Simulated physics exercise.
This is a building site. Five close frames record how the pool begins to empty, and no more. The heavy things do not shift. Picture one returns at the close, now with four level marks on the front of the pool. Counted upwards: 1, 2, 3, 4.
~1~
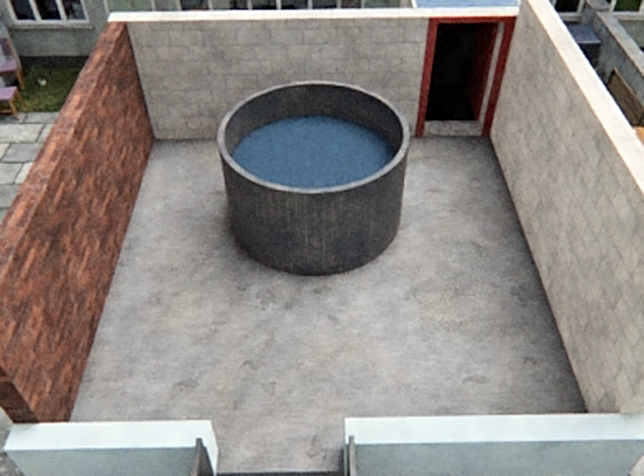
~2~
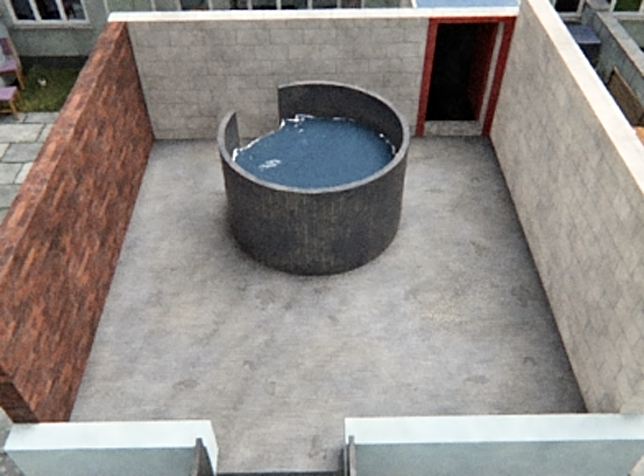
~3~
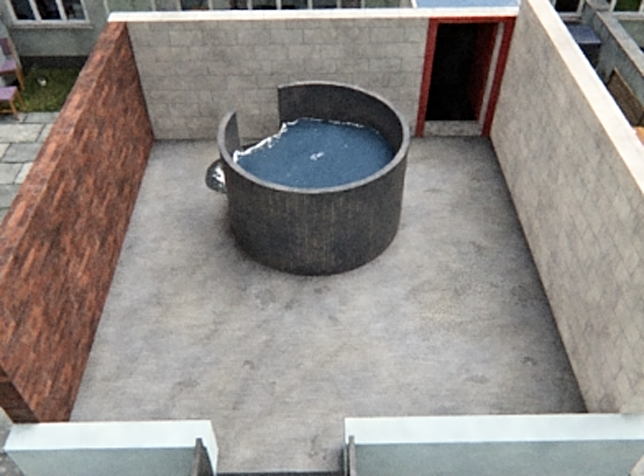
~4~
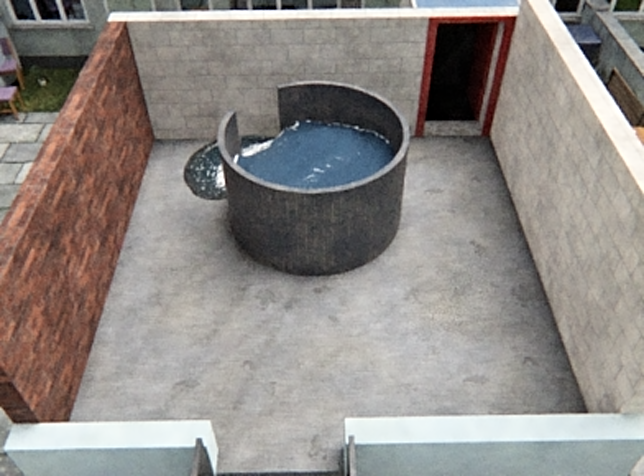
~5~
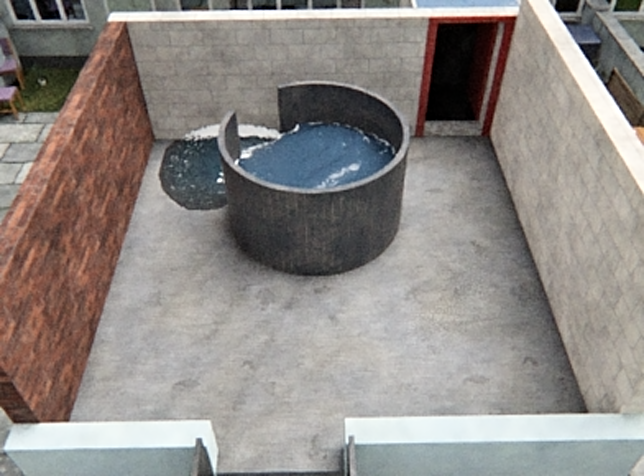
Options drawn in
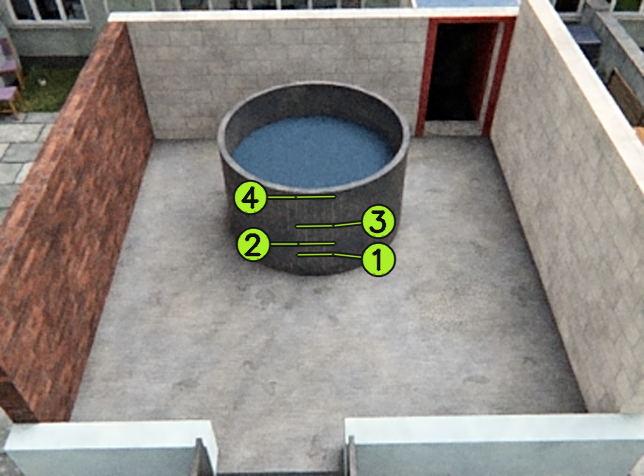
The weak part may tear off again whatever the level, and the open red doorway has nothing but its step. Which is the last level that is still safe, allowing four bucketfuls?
Take 3.
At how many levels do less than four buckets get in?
Three of them.
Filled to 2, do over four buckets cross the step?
No, that is safe.
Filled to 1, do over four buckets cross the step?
No.
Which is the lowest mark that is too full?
It is 4.
On the marked copy, 1 at (316, 254); 2 at (315, 243); 3 at (315, 226); 4 at (314, 196); from the bottom up 1, 2, 3, 4.
Choosing 1, nothing gets over.
Choosing 2, nothing gets over.
Choosing 3, a bucket or two gets in.
Choosing 4, about 10 bucketfuls get in.
